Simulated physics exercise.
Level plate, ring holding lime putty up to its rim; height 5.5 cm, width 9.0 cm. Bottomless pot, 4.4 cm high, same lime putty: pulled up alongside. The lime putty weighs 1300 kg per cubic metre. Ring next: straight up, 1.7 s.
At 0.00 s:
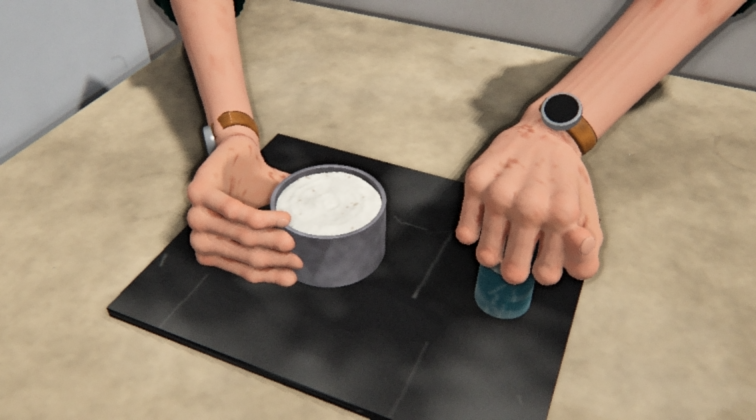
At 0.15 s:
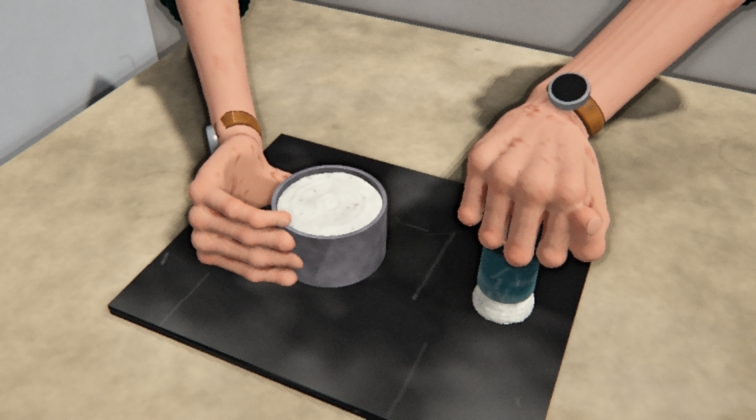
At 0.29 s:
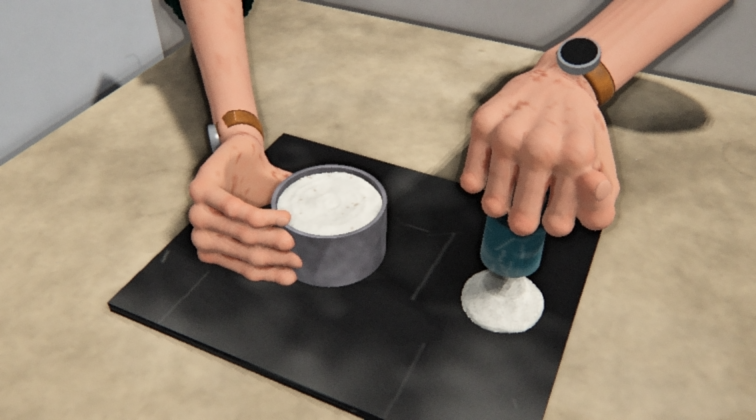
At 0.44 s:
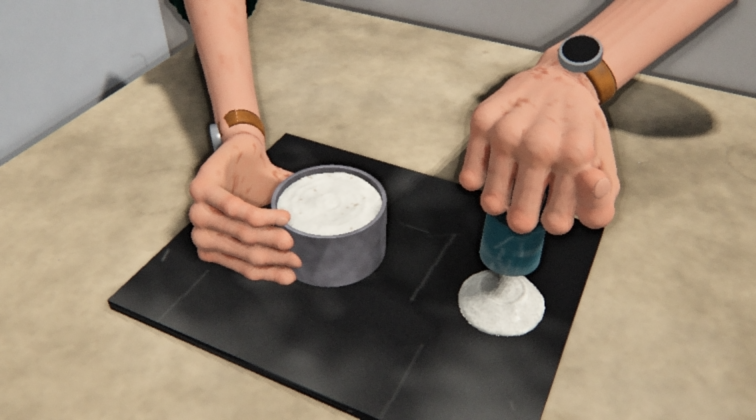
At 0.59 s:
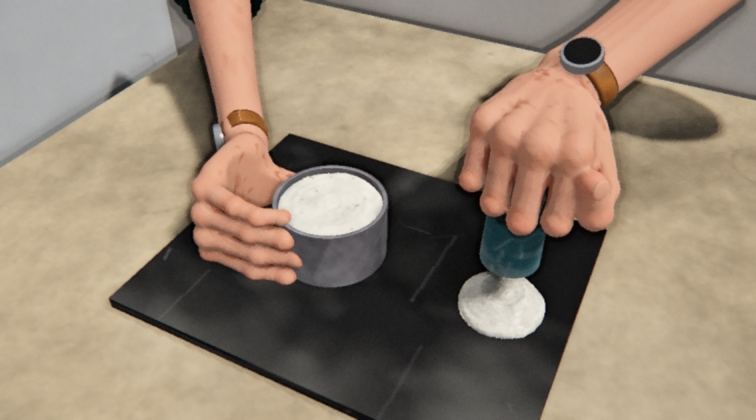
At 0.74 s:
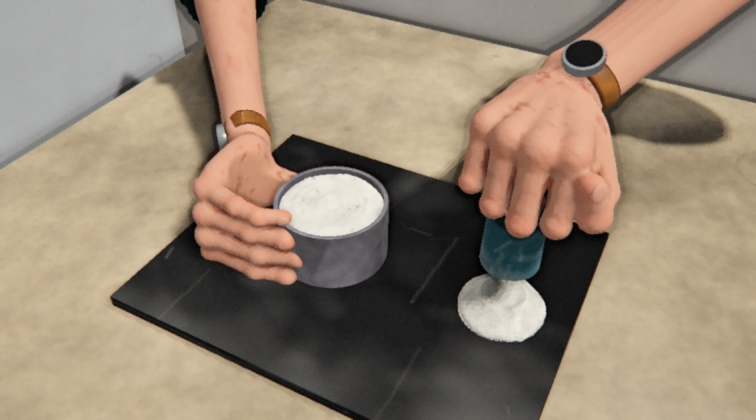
A hand lifts a teal pot, leaving a white heap beside a filled grey ring.
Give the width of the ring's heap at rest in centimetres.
It comes to near 16.7 cm.
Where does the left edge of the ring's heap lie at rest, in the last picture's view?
About pixel (241, 257).
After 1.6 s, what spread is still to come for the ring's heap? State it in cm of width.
0.5 cm.
By 1.2 s, the ring is up 1.5 cm; the lime putty has come down 0.6 cm to 4.9 cm and is 12 cm wide.
By 1.6 s, the ring is up 3.5 cm; the lime putty has come down 2.7 cm to 2.8 cm and is 16 cm wide.
By 2.0 s, the ring is up 5.5 cm; the lime putty has come down 2.8 cm to 2.7 cm and is 16 cm wide.
By 2.5 s, the ring is clear; the lime putty has come down 2.9 cm to 2.6 cm and is 17 cm wide.
By 2.8 s, at rest, the ring is clear; the lime putty has come down 2.9 cm to 2.6 cm and is 17 cm wide.
